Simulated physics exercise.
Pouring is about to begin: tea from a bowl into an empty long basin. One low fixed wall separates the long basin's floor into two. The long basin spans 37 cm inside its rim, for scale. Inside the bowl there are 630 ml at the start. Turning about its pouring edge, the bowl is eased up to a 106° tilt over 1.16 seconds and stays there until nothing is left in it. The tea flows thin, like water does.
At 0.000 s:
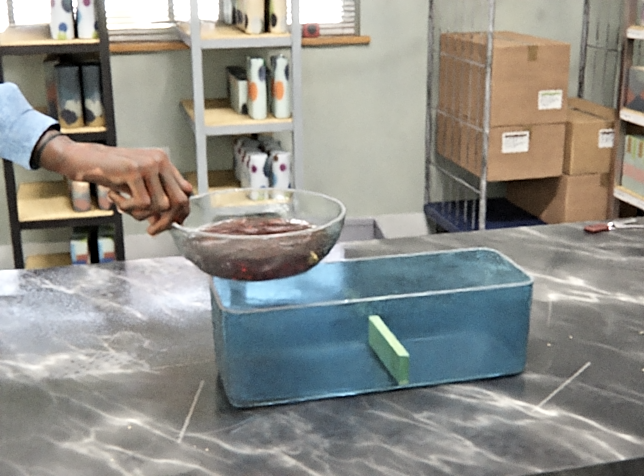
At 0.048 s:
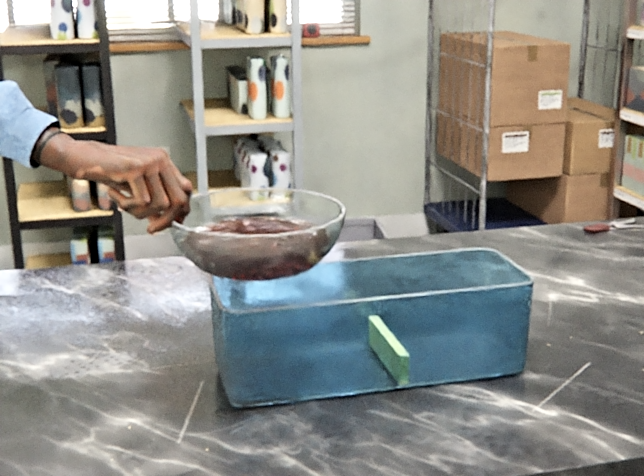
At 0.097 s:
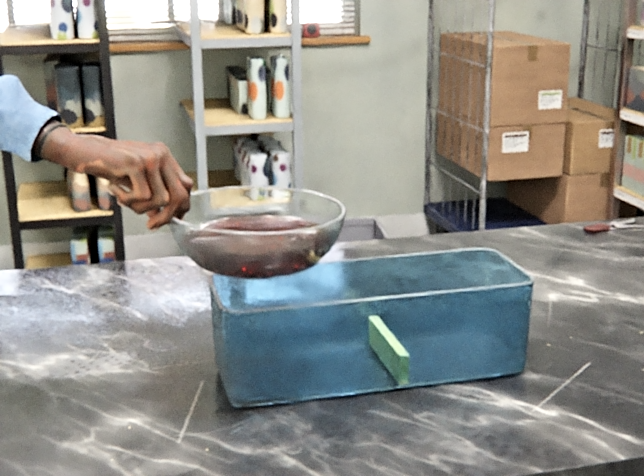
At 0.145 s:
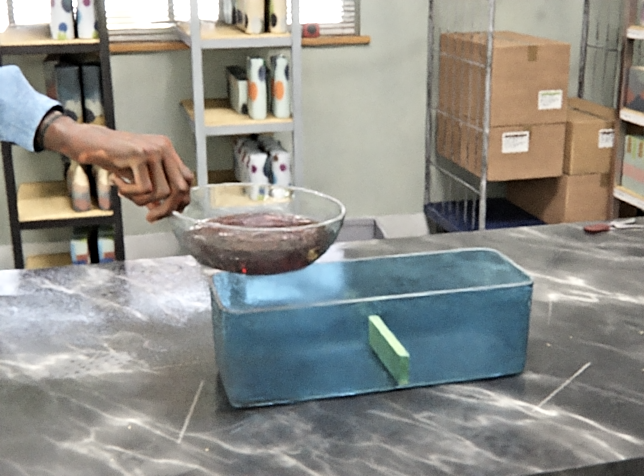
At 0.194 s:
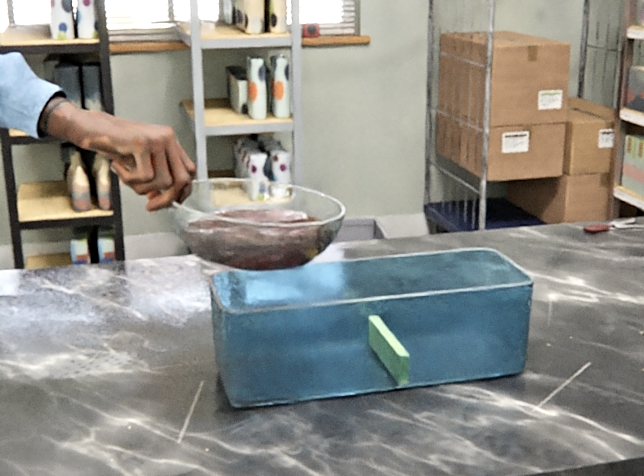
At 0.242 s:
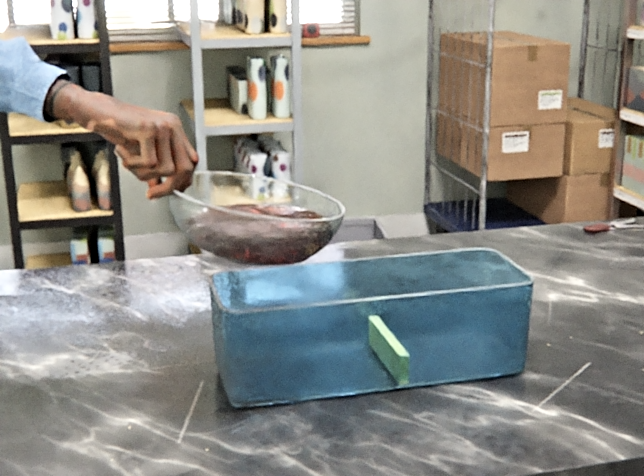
Glass bowl of dark red tea tilting slightly to the right in a hand's grip above an empty blue basin.
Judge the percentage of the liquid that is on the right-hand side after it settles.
My estimate is 88 %.
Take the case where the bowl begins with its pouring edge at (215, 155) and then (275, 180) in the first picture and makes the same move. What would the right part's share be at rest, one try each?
Try 1: 15 %; try 2: 10 %.
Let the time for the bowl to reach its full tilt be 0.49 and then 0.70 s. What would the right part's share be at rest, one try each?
In turn about 65 and 70 per cent.
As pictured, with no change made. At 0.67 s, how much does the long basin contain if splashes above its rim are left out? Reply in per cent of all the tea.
Around 10%.
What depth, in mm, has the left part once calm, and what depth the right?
Final levels - left approx 2 mm, right approx 28 mm.
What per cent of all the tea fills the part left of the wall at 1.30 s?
12 %.
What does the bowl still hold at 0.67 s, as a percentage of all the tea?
At that time about 50 in a hundred parts are still held.
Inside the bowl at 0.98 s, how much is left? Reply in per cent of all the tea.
I reckon near 1 per cent still sits there.
Then, 0.67 s in, the tilt is 65° and 50 per cent is still to pour, 3 is left of the wall and 7 right of it.
Then, 0.98 s in, the tilt is 100° and 1 per cent is still to pour, 8 is left of the wall and 82 right of it.
Then, 1.30 s in, the tilt is 106° and 0 per cent is still to pour, 11 is left of the wall and 88 right of it.
Then, 1.66 s in, the tilt is 106° and 0 per cent is still to pour, 12 is left of the wall and 88 right of it.
Finally, 12 per cent lies left of the wall, 88 right of it and 0 outside.
